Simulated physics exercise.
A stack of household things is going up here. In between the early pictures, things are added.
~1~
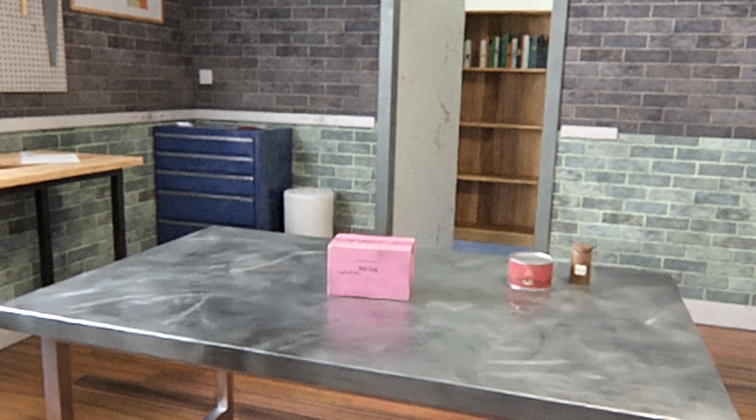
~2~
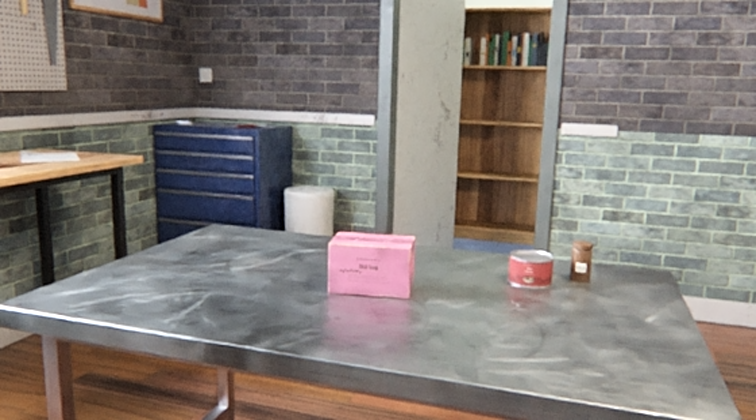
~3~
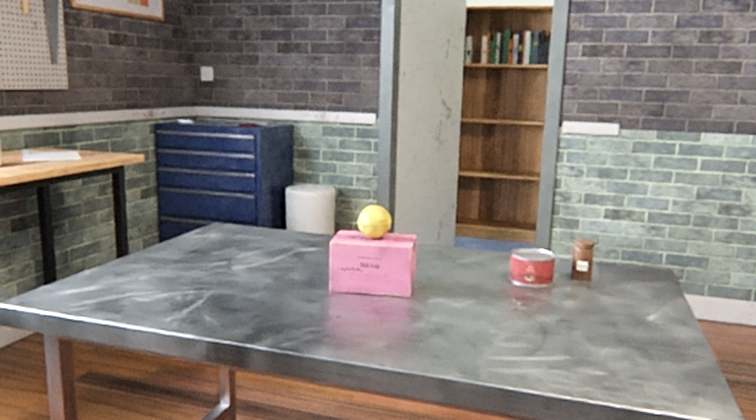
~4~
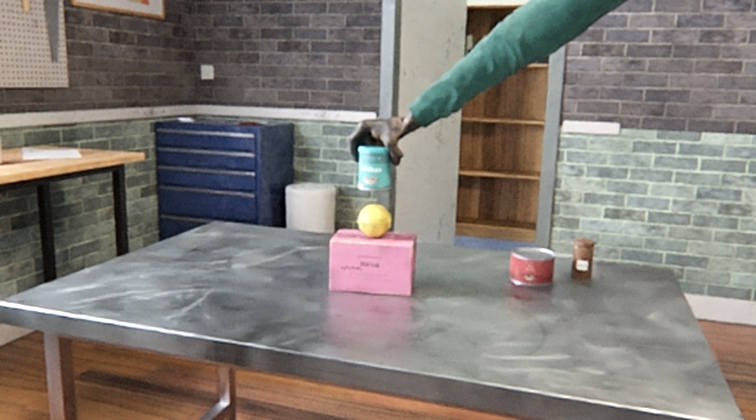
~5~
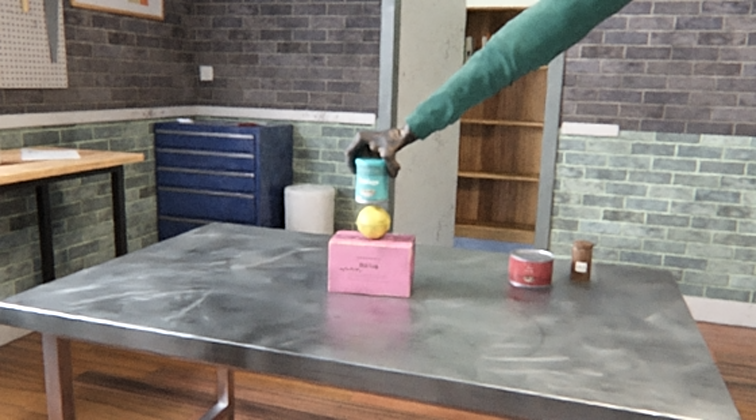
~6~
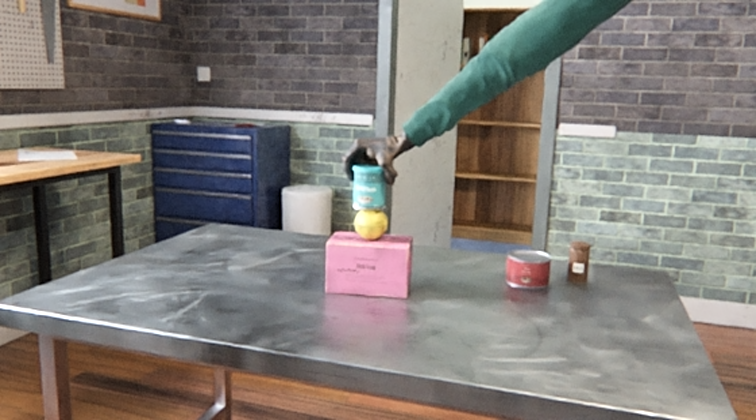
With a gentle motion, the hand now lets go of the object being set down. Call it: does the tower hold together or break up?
It breaks up.
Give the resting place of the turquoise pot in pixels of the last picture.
It ends near (228, 256).
Then, 0.60 s on from there, turquoise pot now fallen.
Then, 0.80 s on from there, things are still on the move.
In the end, fallen, turquoise pot; the other 4 unmoved. At the end, from the last picture's camera, turquoise pot near (228, 256). The pile comes apart.
